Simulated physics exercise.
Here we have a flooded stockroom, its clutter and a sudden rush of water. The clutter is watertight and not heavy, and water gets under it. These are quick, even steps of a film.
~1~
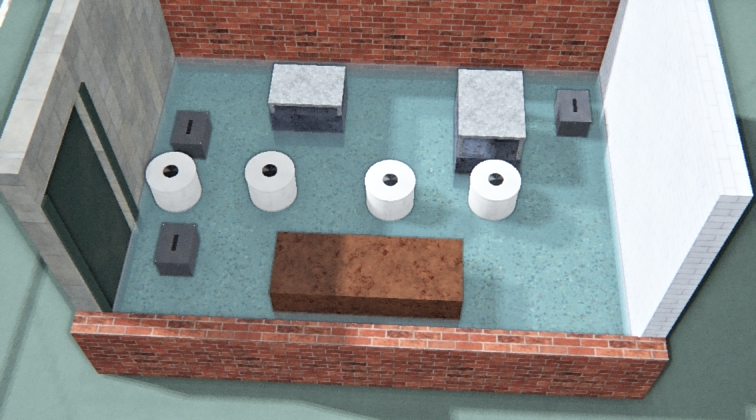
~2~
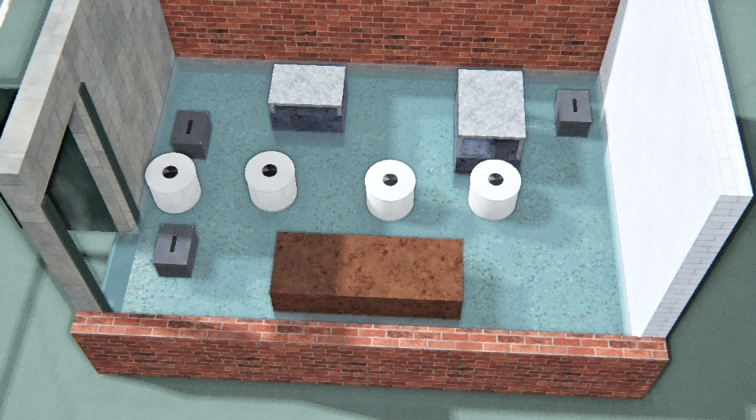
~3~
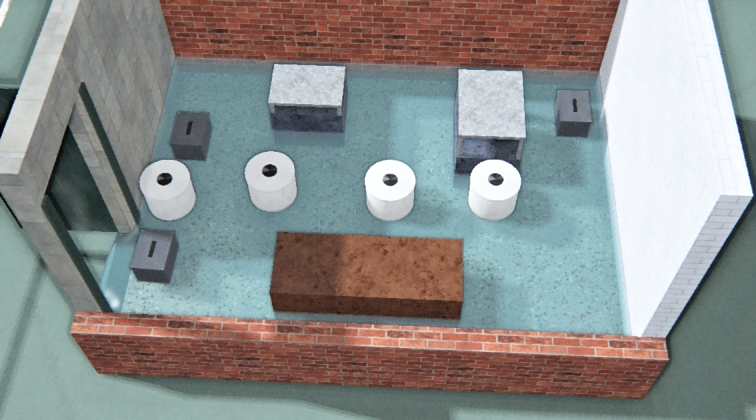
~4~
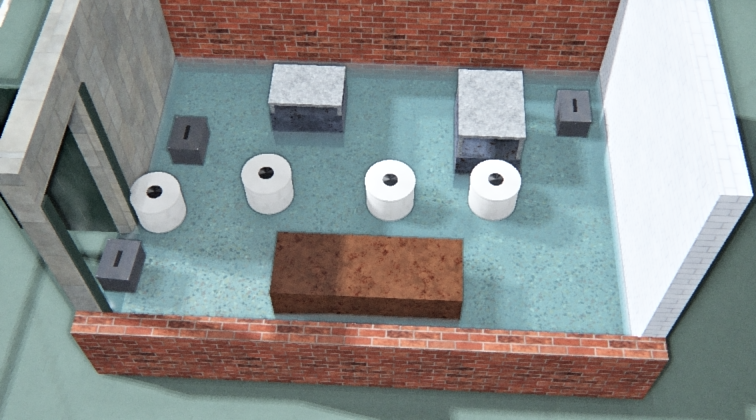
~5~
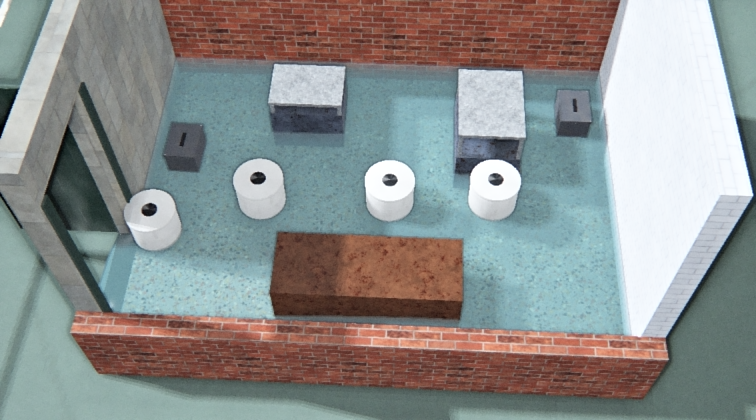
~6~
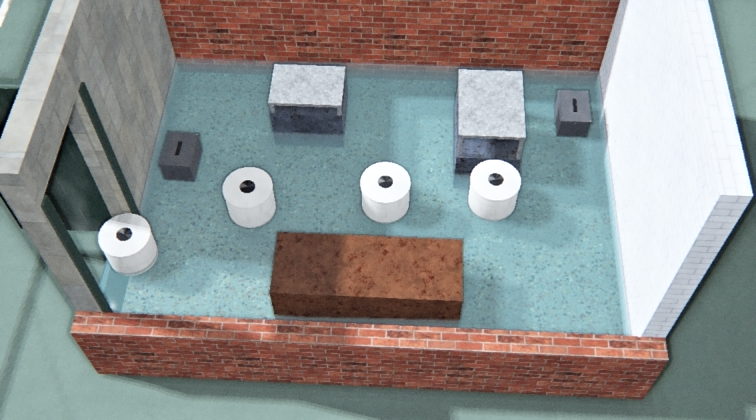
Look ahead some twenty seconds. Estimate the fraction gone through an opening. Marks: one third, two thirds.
It is two thirds or more.
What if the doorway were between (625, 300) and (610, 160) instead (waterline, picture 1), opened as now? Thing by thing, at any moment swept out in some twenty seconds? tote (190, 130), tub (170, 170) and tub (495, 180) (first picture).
One after the other: Left behind, kept in, through.
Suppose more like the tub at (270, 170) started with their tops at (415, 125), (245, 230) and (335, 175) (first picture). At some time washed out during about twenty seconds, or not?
In turn: Gone, carried outside, through.
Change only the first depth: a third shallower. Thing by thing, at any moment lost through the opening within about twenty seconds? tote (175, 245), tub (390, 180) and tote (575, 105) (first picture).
As listed: Gone, gone, stays.
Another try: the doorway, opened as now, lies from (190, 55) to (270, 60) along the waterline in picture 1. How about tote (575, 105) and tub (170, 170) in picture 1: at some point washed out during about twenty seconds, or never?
In turn: Kept in, through.
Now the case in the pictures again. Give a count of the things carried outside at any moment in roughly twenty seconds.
That makes 6.
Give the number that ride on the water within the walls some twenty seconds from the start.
The number is 1.
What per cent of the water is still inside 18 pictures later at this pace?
I make it 66 per cent.
A moment on, 2 of 7 are out; 5 afloat.
Next, 4 of 7 are out; 3 afloat.
Later, 5 of 7 are out; 2 afloat.
In the end, 6 of 7 are out; 1 afloat.
